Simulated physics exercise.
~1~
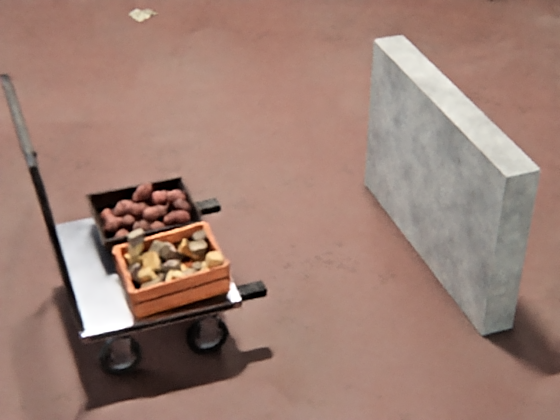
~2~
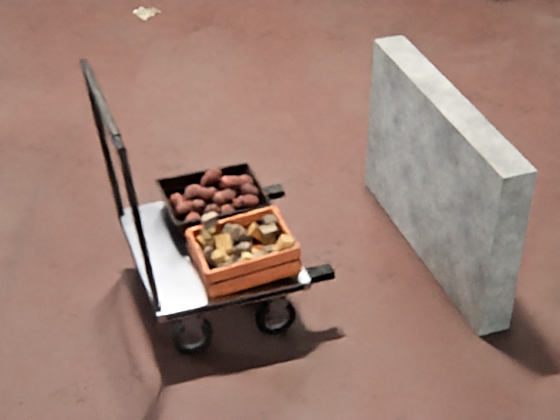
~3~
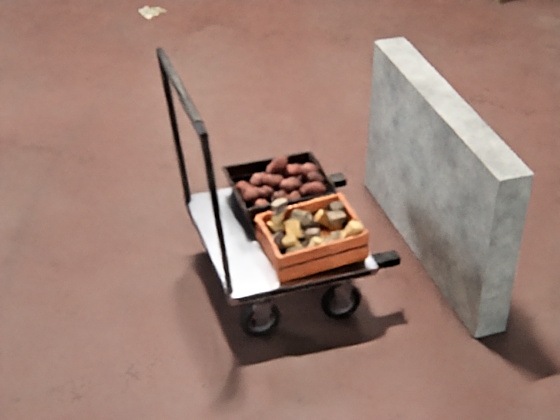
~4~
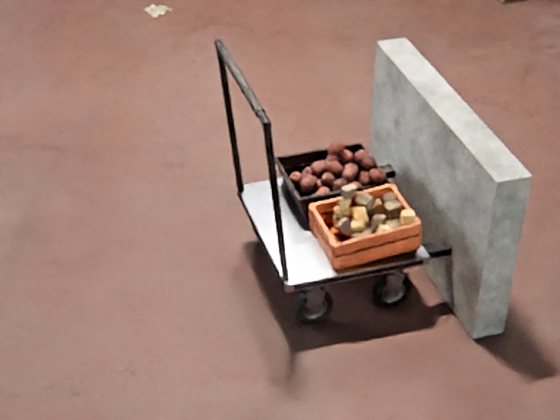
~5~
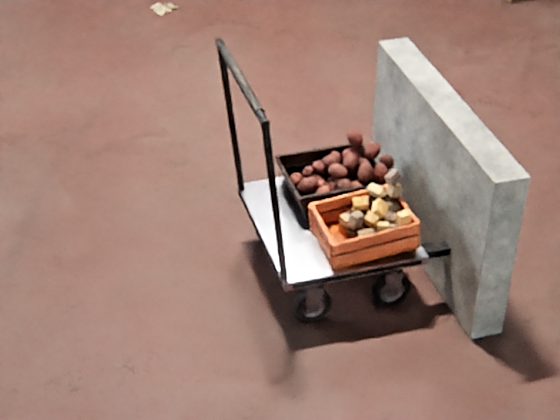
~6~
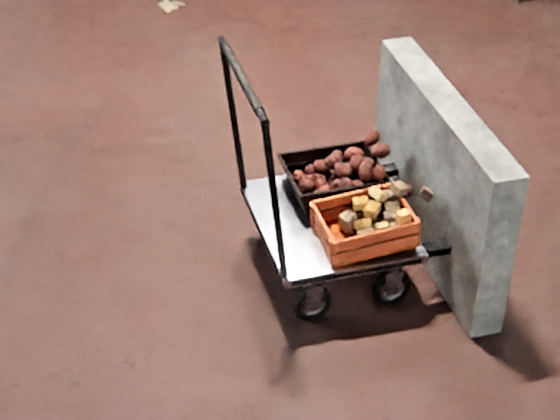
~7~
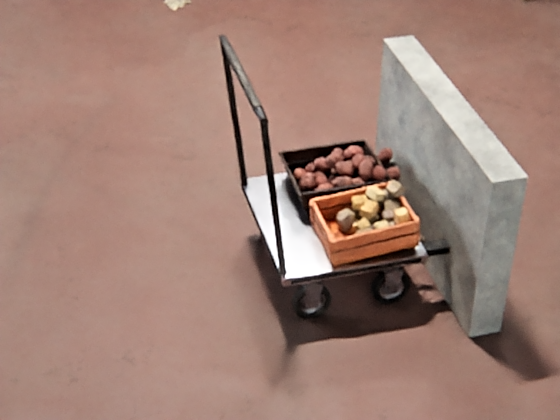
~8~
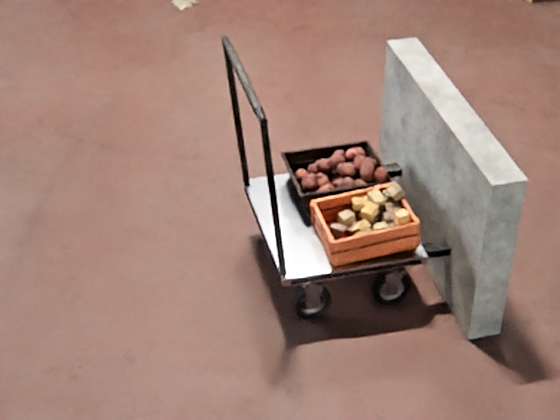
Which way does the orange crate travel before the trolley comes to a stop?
The orange crate travels to the right, riding on the trolley until it stops at the grey wall.
Trolley carrying crates of red potatoes and wood offcuts rolling right, stopping against a grey wall as a few pieces spill out.
